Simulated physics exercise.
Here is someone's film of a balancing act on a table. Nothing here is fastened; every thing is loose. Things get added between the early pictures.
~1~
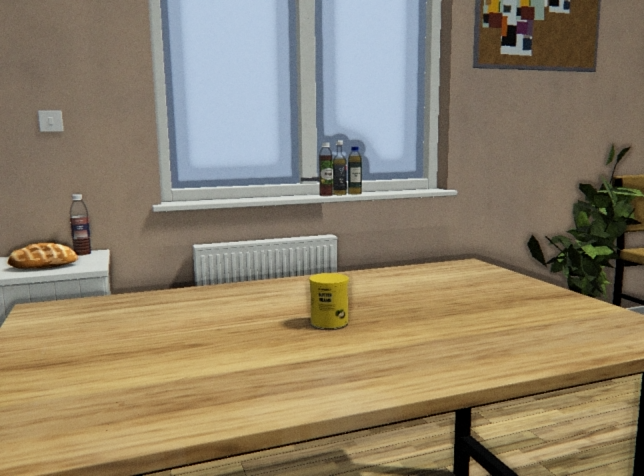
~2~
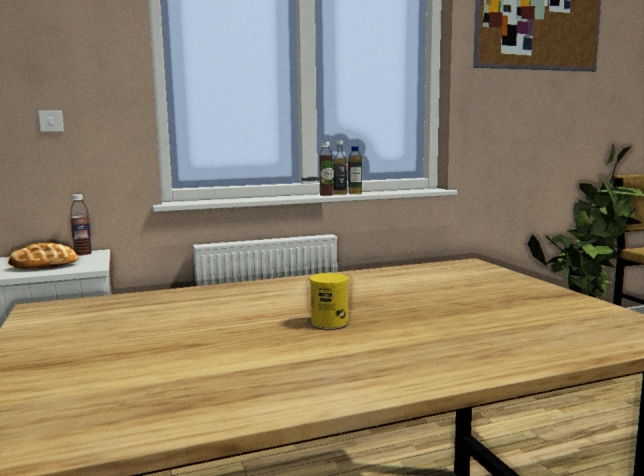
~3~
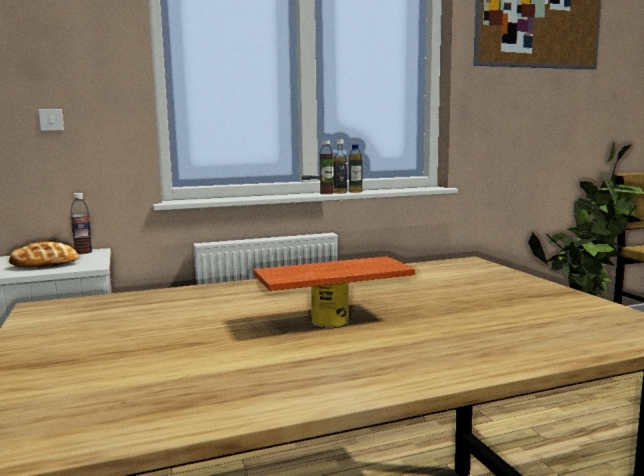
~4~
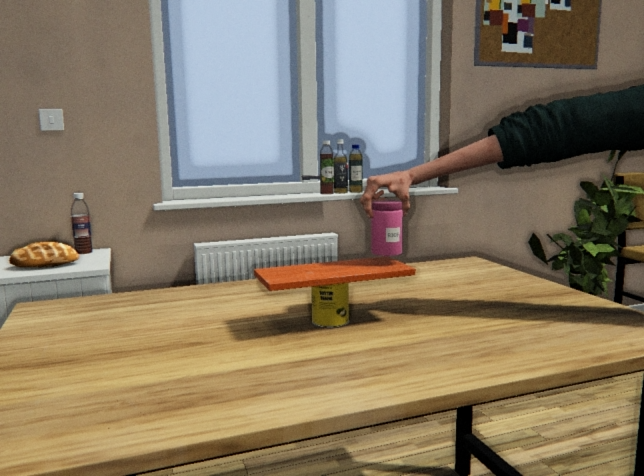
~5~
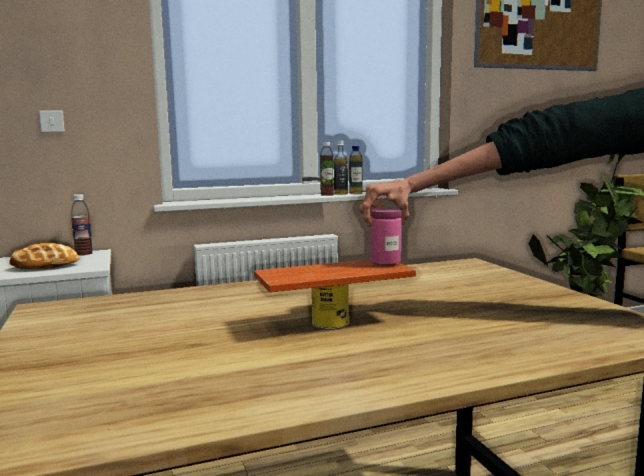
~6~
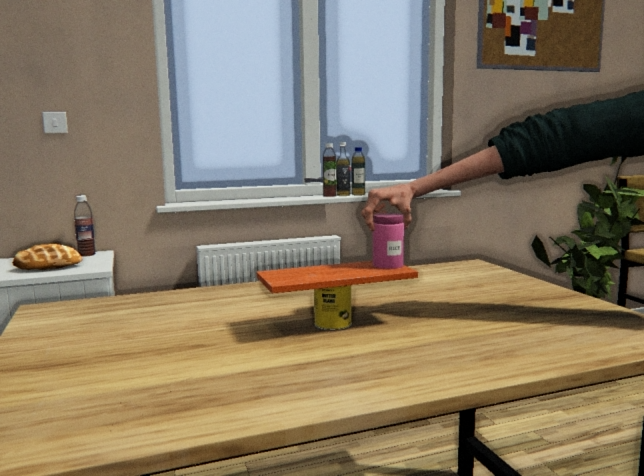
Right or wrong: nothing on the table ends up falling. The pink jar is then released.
Wrong, some of it falls.
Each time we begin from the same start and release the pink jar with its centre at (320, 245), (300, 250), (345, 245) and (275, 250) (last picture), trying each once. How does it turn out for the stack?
Try 1: Stable; try 2: Stable; try 3: Stable; try 4: Collapse.
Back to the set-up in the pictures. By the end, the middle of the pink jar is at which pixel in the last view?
The object finishes somewhere near (423, 295).
Then, 0.30 s on from there, pink jar now fallen; orange board turned 21° from how it was put.
Then, 0.50 s on from there, orange board turned 58° from how it was put.
Then, 0.70 s on from there, orange board turned 31° from how it was put.
Then, 1.50 s on from there, orange board turned 8° from how it was put.
In the end, fallen, pink jar; the other 2 unmoved. At the end, from the last picture's camera, pink jar near (423, 295). The stack gives way.
